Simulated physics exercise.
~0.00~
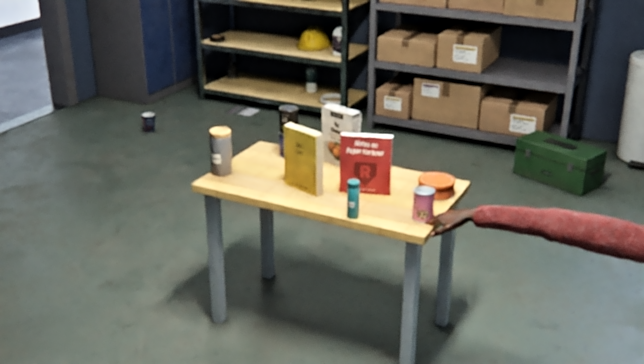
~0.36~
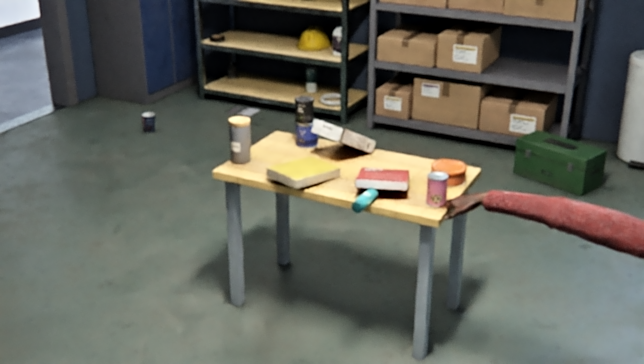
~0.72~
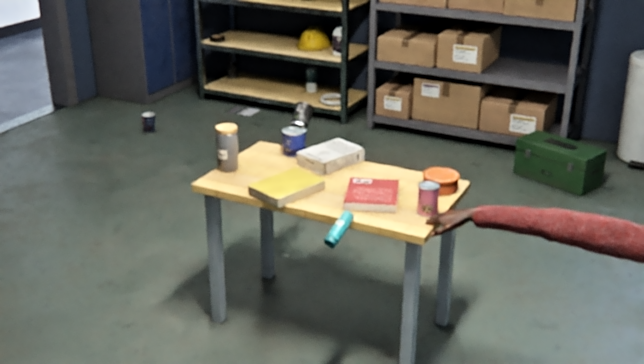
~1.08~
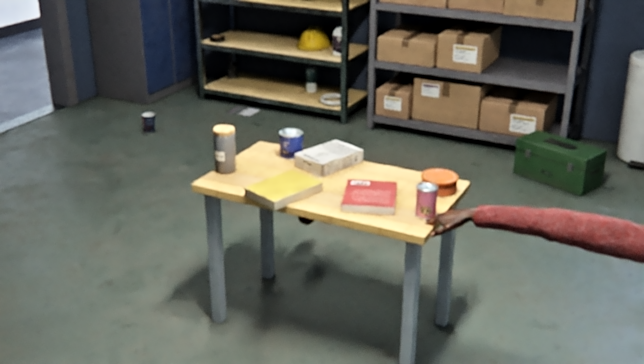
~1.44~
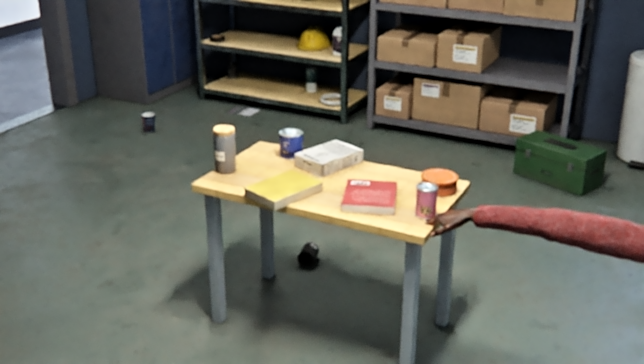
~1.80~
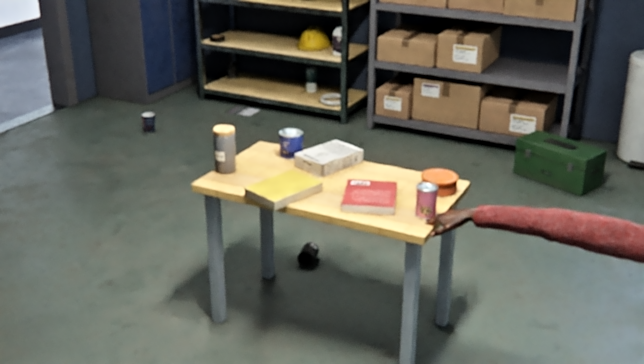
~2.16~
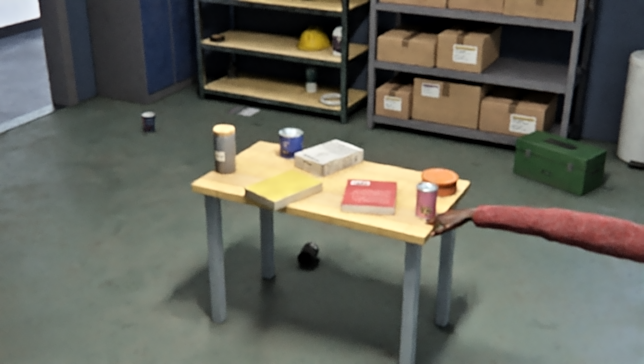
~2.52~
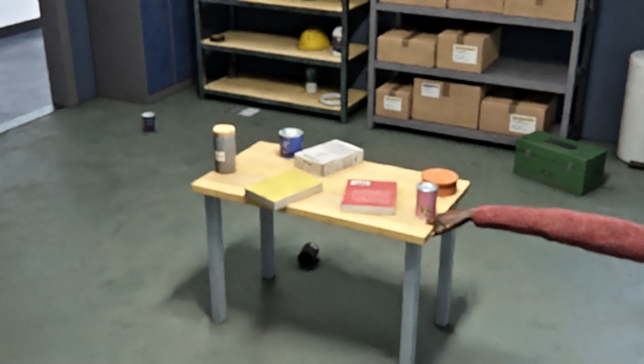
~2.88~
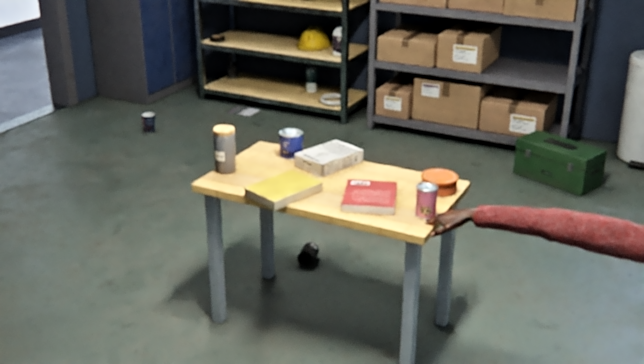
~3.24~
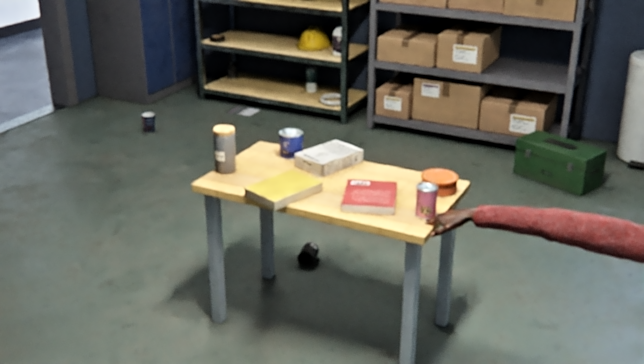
A red-sleeved arm reaches in from the right and grips the corner of a small wooden table with grey legs, seen from slightly above in a storeroom with shelves of boxes behind. On the table stand yellow, red and white books or packets, a turquoise shaker, a grey jar, an orange tub and several tins. The arm shoves the table away, toppling the books, packet and shaker, then jerks it back. The shaker falls off the front edge, and the black tin tips off and drops underneath. Everything settles, with the grey jar, orange tub, pink tin and blue tin still on top.
